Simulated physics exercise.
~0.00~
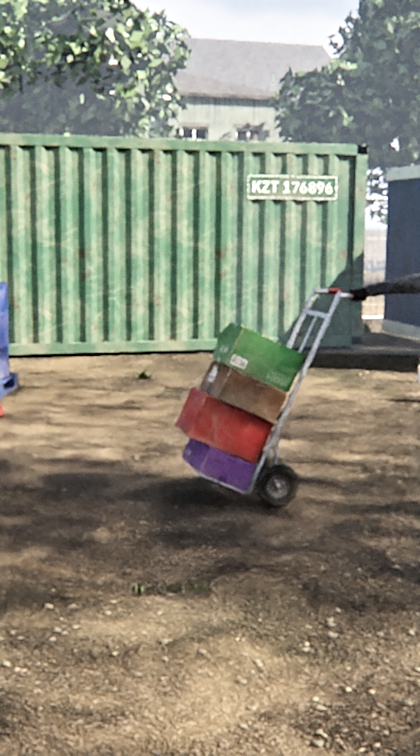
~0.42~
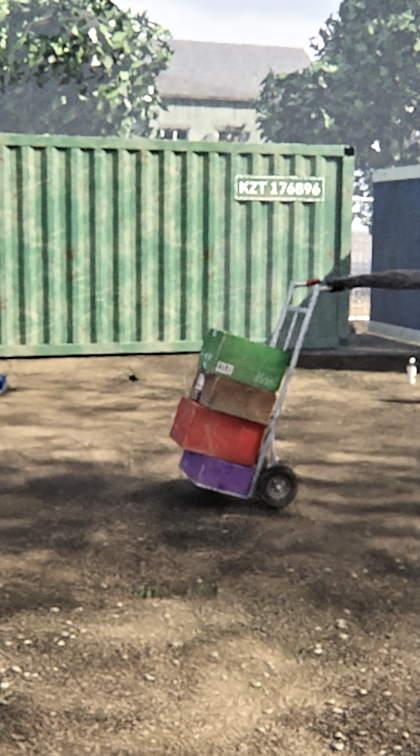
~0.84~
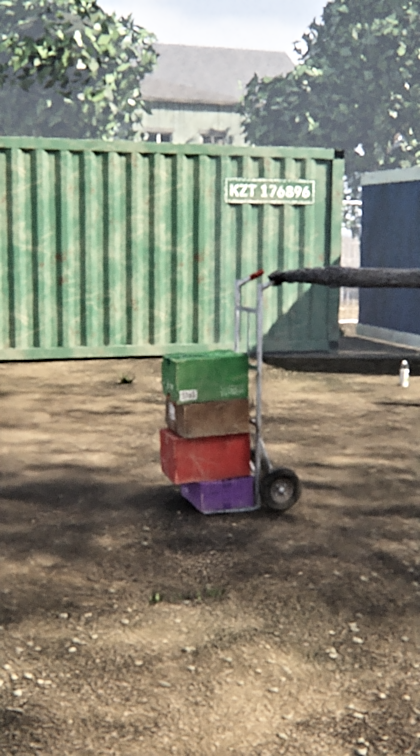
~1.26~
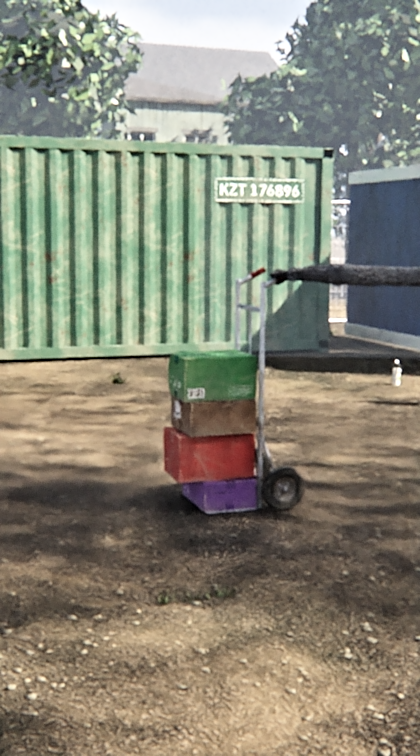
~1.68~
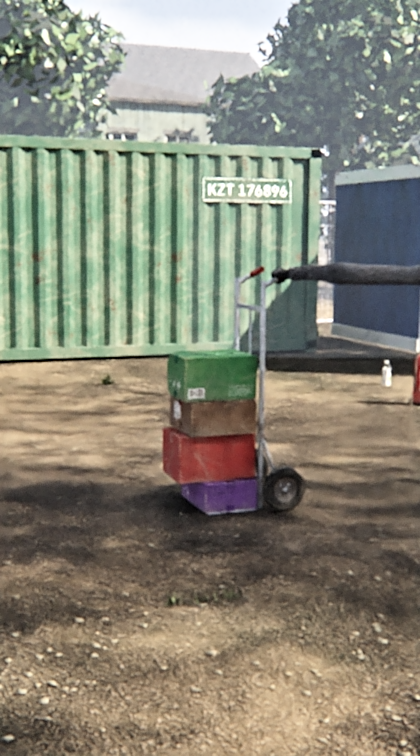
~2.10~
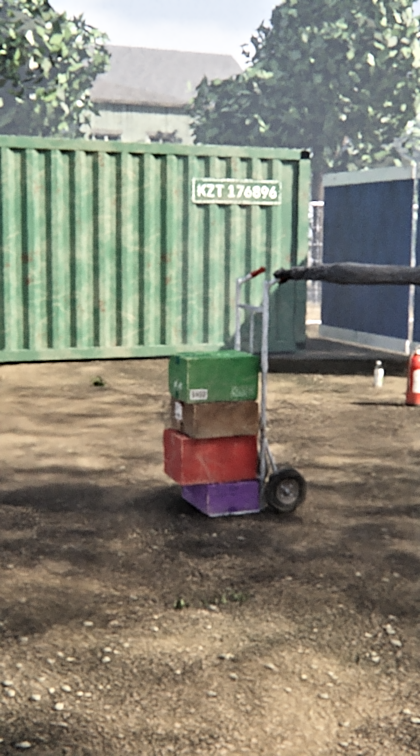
The clip shows a tilted hand truck carrying a stack of purple, red, brown and green boxes before a green container, as a dark arm at its handle swings it upright. The boxes shift slightly, then stay stacked as the truck stands still.
